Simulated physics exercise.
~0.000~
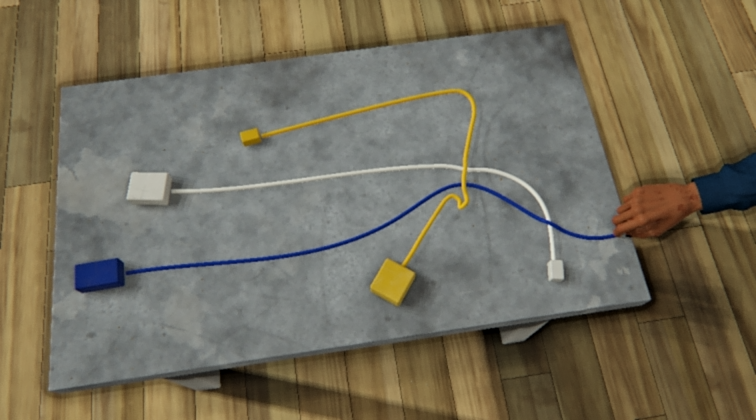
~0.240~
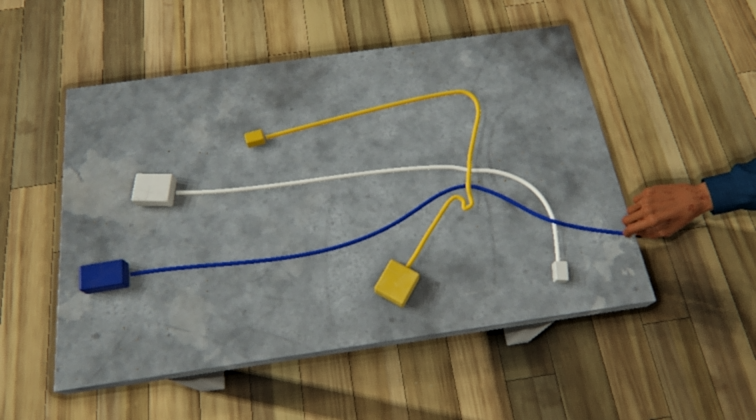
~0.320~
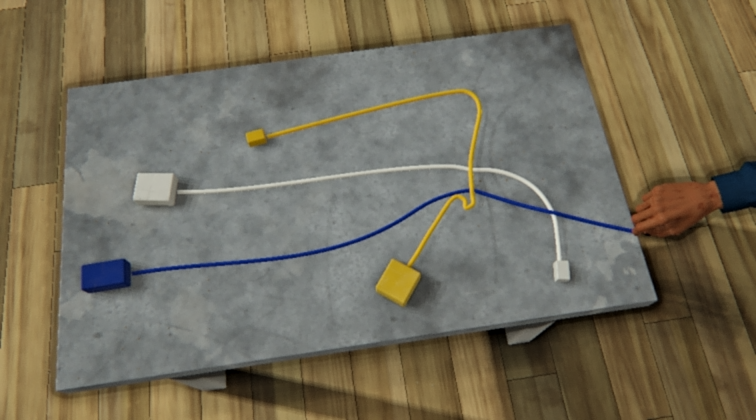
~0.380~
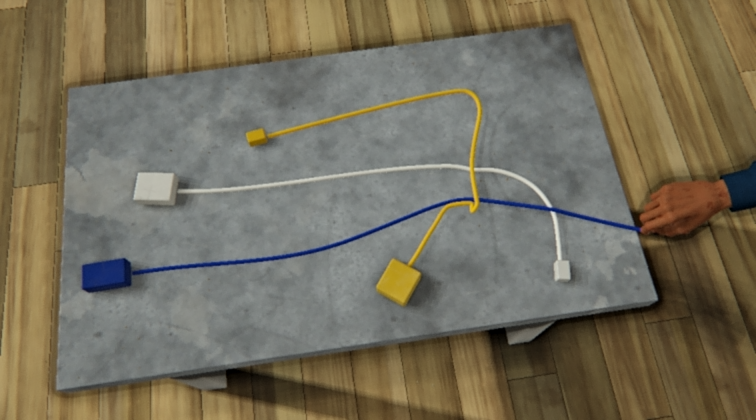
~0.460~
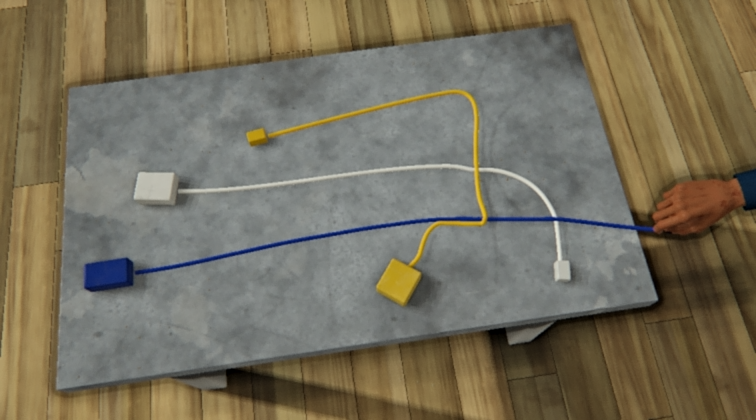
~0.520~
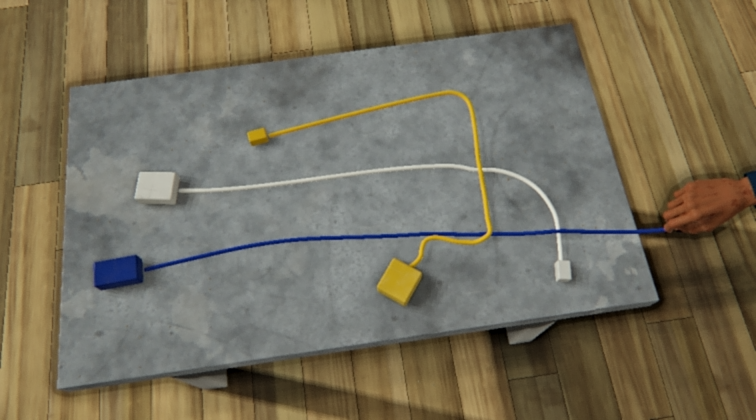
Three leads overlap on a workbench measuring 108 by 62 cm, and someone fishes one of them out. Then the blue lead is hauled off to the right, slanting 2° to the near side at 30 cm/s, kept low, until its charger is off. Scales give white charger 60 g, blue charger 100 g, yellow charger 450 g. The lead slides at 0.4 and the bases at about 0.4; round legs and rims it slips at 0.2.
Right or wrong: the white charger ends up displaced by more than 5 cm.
Wrong.
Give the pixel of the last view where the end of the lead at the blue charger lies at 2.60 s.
Somewhere around (481, 241) in the final picture.
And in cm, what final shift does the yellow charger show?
About: Yellow charger 15 cm.
By 1.6 s, the blue lead's tail end at (311, 257); blue charger 33 cm off its start.
By 2.6 s, the blue lead's tail end at (481, 241); blue charger 65 cm off its start.
By 3.7 s, the blue lead's tail end at (640, 233); blue charger 95 cm off its start at (623, 219), yellow plug 25 cm off its start at (374, 170), yellow charger 4 cm off its start at (421, 279).
By 4.7 s, the blue lead has left the top; blue charger over the edge, yellow plug over the edge, yellow charger 13 cm off its start.
By 5.2 s, the blue lead has left the top; white charger 0 cm off its start at (156, 185), blue charger over the edge, yellow plug over the edge, yellow charger 13 cm off its start at (474, 271).
